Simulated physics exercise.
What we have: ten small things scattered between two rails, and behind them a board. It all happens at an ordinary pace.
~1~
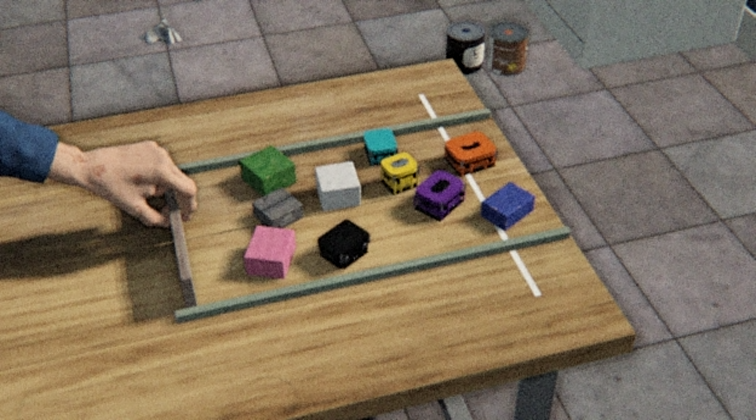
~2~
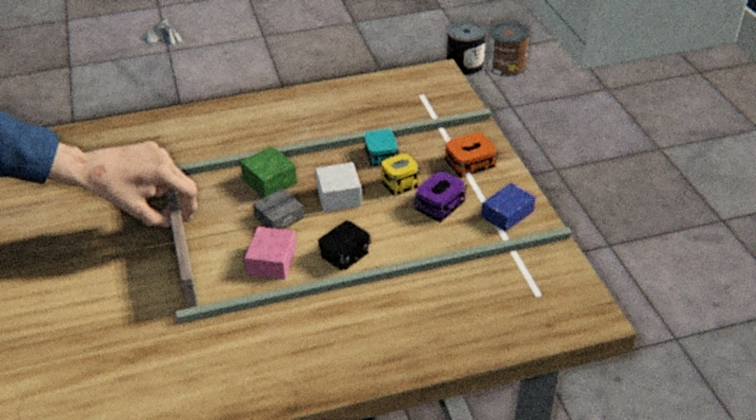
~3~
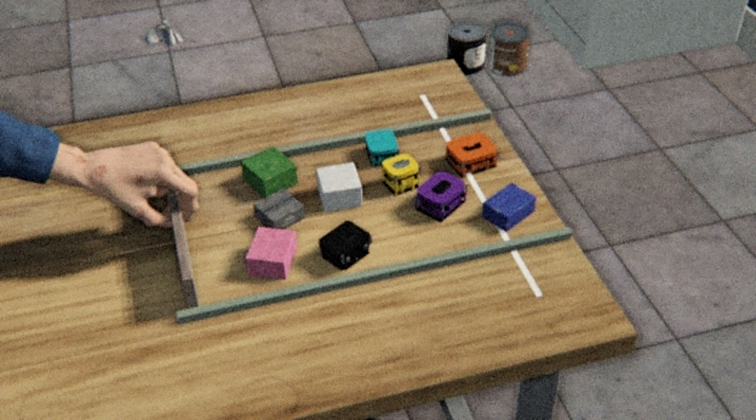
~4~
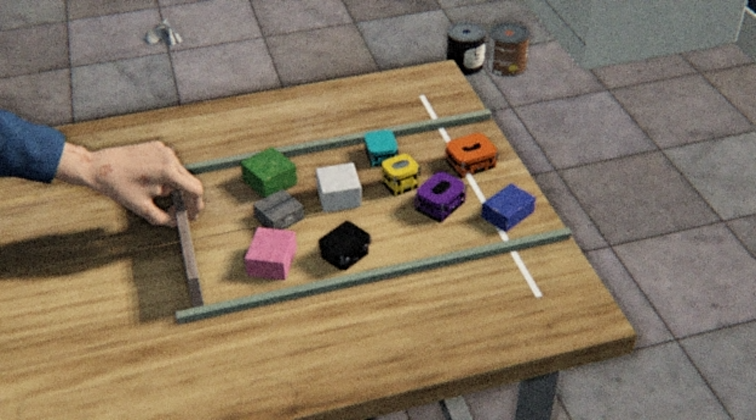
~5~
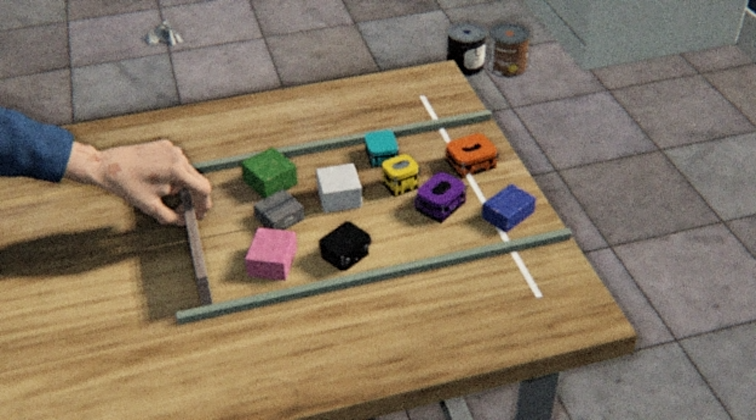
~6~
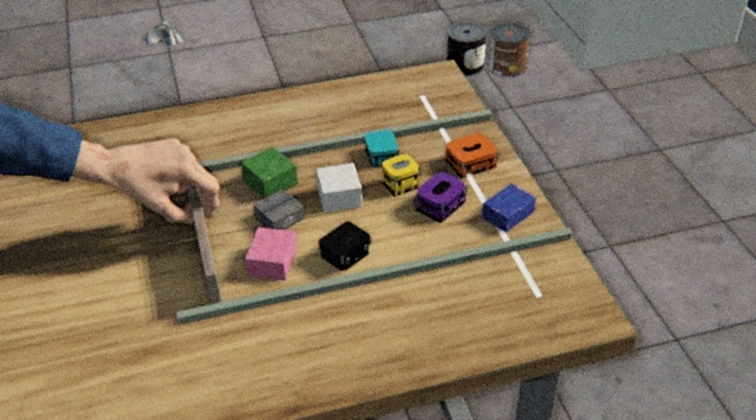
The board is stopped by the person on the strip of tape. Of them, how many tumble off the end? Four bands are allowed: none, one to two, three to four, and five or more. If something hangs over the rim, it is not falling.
The answer is three to four.
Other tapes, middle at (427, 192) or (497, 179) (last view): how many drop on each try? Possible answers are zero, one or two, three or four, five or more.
Okay, so it's either one or two for the first place and 5 or more for the second.
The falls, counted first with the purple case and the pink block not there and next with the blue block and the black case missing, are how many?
First try: 2 fallen; other try: 2.
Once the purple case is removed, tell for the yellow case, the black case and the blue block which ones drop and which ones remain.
Yellow case - gone, black case - safe, blue block - safe.
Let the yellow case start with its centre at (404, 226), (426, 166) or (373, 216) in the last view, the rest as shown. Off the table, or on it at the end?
Order of tries: Off, off, on.
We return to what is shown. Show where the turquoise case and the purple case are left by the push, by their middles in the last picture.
Approximately (497, 127) for one, approximately (537, 181) for the other.
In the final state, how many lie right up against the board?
All in all, 3.
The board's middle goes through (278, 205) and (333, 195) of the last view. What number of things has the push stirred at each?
In order, the tallies are 4 and 6.
Early on, none off yet; blue block at rest near (509, 208); orange case at rest near (471, 156); purple case at rest near (441, 197).
A while later, none off yet; blue block at rest near (509, 208); orange case travelled about its own width near (500, 147); purple case travelled a little near (461, 198).
Finally, the number that fall off is three or four; lost, yellow case, orange case and blue block.
